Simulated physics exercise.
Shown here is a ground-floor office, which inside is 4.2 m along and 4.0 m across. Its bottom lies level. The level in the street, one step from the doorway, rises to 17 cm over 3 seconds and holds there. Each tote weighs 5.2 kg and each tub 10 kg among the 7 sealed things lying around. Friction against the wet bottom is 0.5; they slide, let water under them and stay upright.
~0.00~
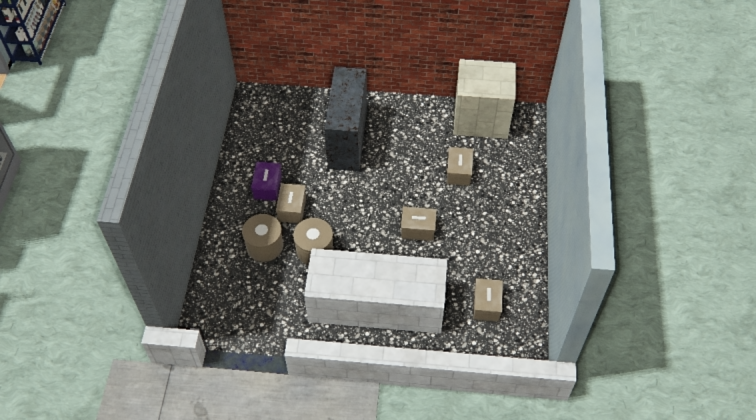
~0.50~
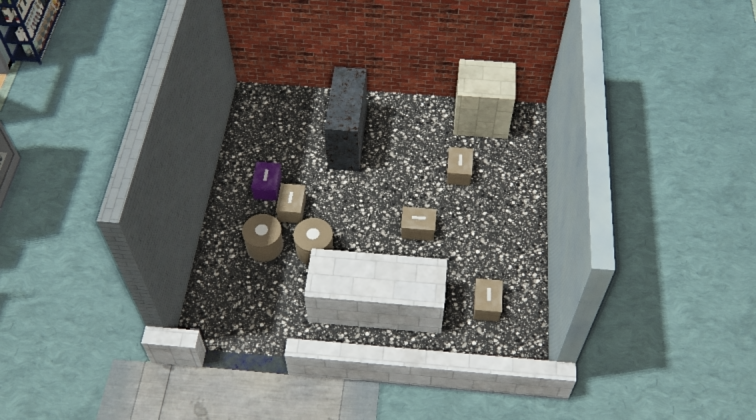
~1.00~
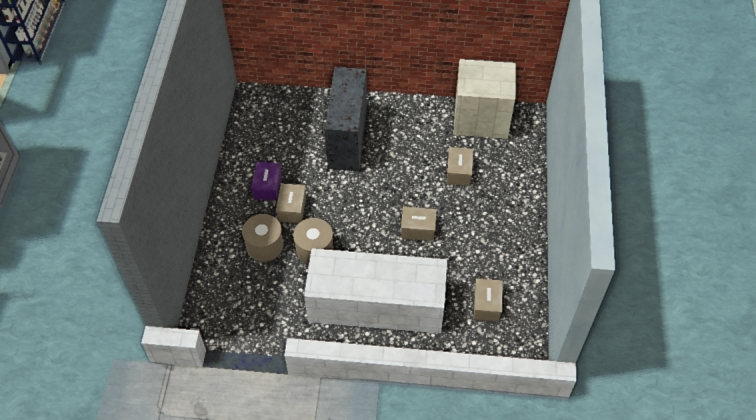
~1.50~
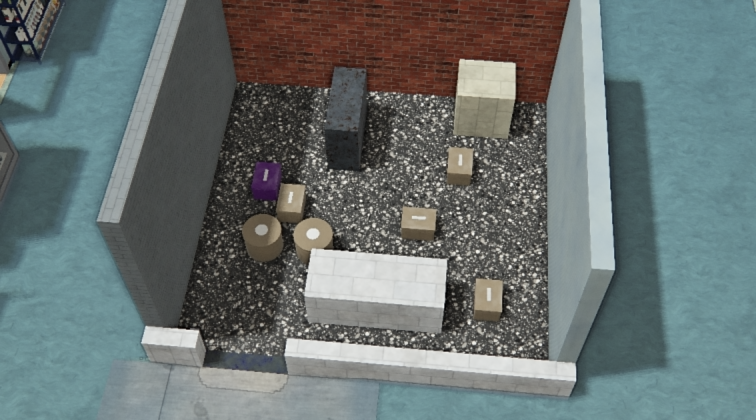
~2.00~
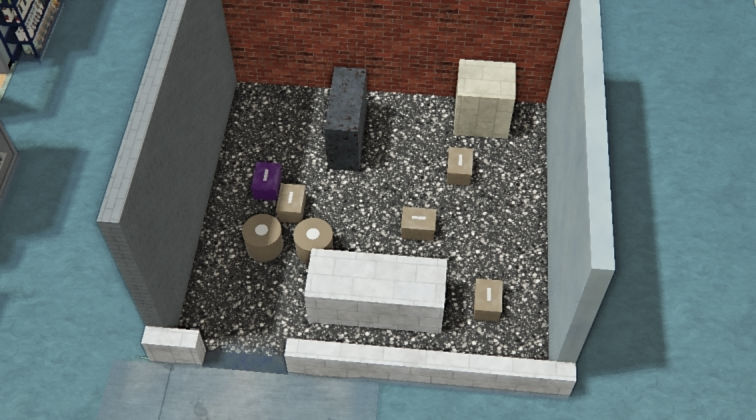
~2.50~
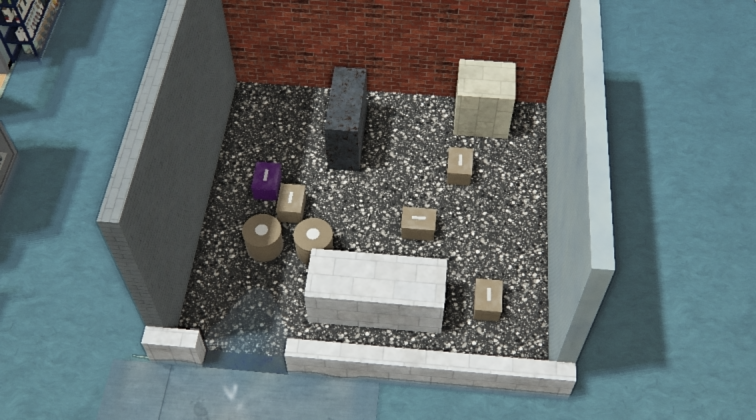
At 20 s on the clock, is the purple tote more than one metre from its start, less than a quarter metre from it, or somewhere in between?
It is more than one metre away.
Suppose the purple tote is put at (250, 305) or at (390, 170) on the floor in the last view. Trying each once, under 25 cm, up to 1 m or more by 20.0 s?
I'd expect it to get swept far off the first time and to shift slightly the second time.
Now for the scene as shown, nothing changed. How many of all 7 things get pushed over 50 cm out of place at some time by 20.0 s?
7.
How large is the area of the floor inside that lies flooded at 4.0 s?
That flooded area is roughly 3.5 m2.
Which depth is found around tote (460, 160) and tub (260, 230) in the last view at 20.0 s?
Some 13 cm at the first, some 14 cm at the second.
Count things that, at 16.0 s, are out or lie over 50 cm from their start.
The count is 6.
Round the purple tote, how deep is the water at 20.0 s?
Near 15 cm deep.
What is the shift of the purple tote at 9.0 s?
I'd guess some 150 cm by then.
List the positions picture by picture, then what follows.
The purple tote at (266, 176), on the bottom; 0.0 m2 under water; 0 of 7 have shifted, in the first picture.
The purple tote at (266, 176) rests on the ground; 0.0 m2 under water; 0 of 7 have shifted, in the second picture.
The purple tote at (266, 176) rests on the ground; 0.0 m2 under water; 0 of 7 have shifted, in the third picture.
The purple tote at (266, 176), on the bottom; 0.0 m2 under water; 0 of 7 have shifted, in the fourth picture.
The purple tote at (266, 176) rests on the ground; 0.0 m2 under water; 0 of 7 have shifted, in the fifth picture.
The purple tote at (266, 176) rests on the ground; 0.5 m2 under water; 0 of 7 have shifted, in the sixth picture.
After 4.0 s the purple tote is near (266, 176), 0.0 m from its start, aground; 0 afloat.
After 9.0 s the purple tote is near (283, 76), 1.5 m from its start, afloat; 3 afloat.
After 16.0 s the purple tote is near (300, 77), 1.6 m from its start, afloat; 6 afloat.
After 20.0 s the purple tote is near (300, 77), 1.6 m from its start, afloat; 7 afloat.
